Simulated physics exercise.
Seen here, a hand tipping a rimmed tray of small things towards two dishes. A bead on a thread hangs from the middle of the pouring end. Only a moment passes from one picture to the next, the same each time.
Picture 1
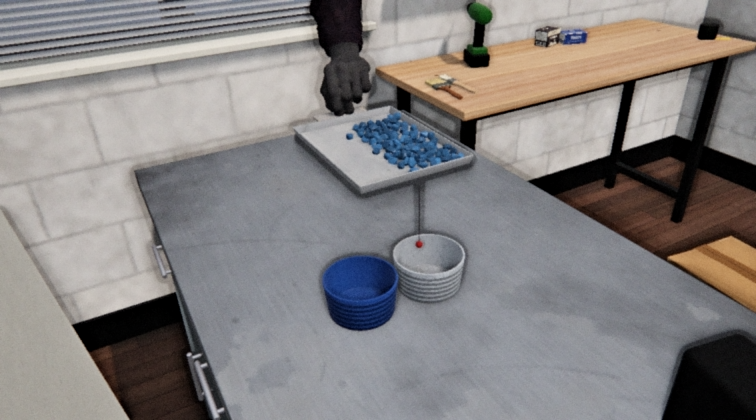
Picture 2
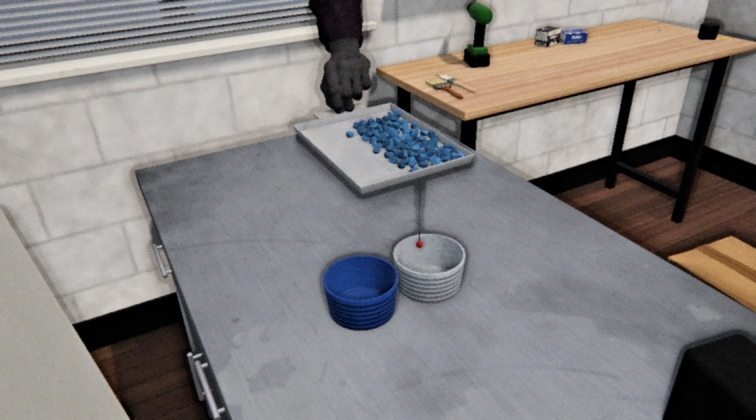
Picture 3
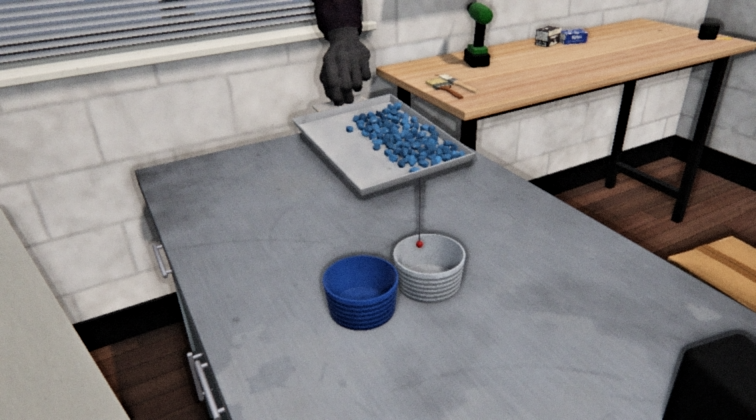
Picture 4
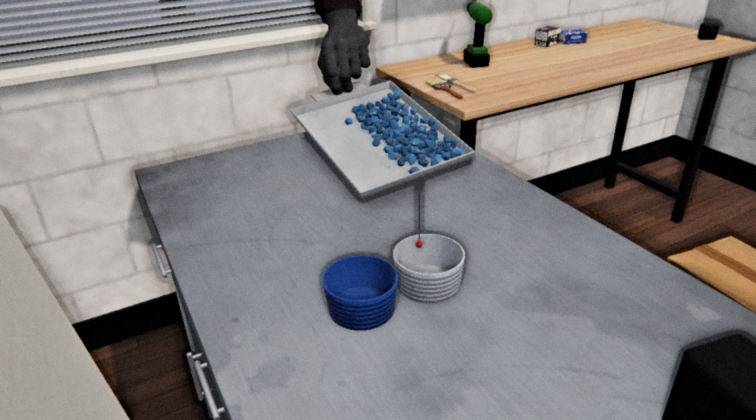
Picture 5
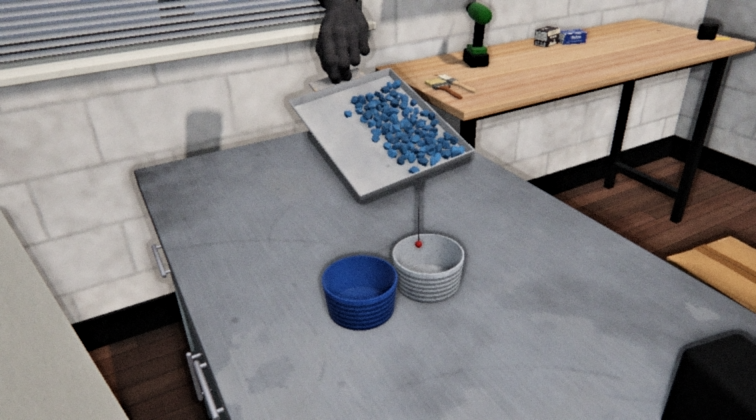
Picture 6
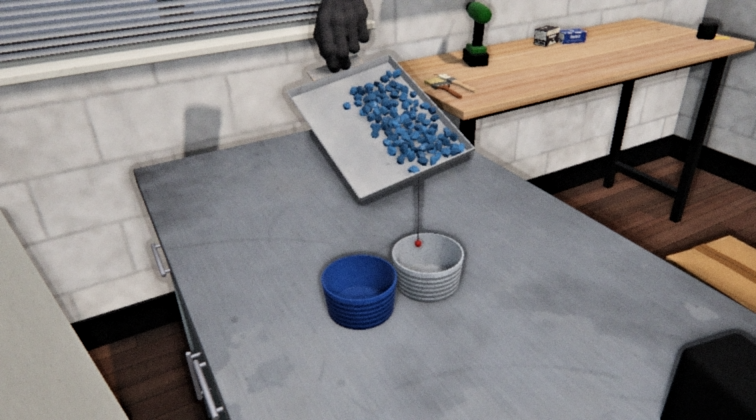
A gloved hand steadily tilts a tray of blue stones toward two dishes below.
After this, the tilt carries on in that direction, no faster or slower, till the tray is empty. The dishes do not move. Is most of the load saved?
In the dishes lies more than half of it.
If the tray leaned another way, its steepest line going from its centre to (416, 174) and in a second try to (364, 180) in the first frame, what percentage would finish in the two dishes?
The first gives 30 %, the second 90 %.
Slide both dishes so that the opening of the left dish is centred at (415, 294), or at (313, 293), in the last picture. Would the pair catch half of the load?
The first try: Below a half. The second: The larger part.
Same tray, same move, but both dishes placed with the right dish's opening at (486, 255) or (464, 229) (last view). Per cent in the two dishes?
The first gives 50 %, the second 0 %.
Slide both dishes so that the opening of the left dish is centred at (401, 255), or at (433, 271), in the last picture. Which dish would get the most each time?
The first try: Left. The second: The left dish.
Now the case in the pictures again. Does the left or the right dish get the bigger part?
That is the left-hand dish.
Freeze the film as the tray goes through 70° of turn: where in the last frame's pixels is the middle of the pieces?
Roughly at (388, 184).
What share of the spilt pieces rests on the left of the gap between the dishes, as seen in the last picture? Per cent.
About 20 per cent.
Soon after the last picture, tray tipped steeply; about two thirds on the tray; a stray few in the left dish; a stray few in the right dish; a stray few outside both; about a quarter in the air.
A little later, tray tipped past a quarter turn; about two thirds in the left dish; a small part in the right dish; about a quarter outside both; a stray few in the air.
Later still, tray tipped past a quarter turn; about two thirds in the left dish; a small part in the right dish; about a quarter outside both.
At rest, tray tipped past a quarter turn; about two thirds in the left dish; a small part in the right dish; about a quarter outside both.
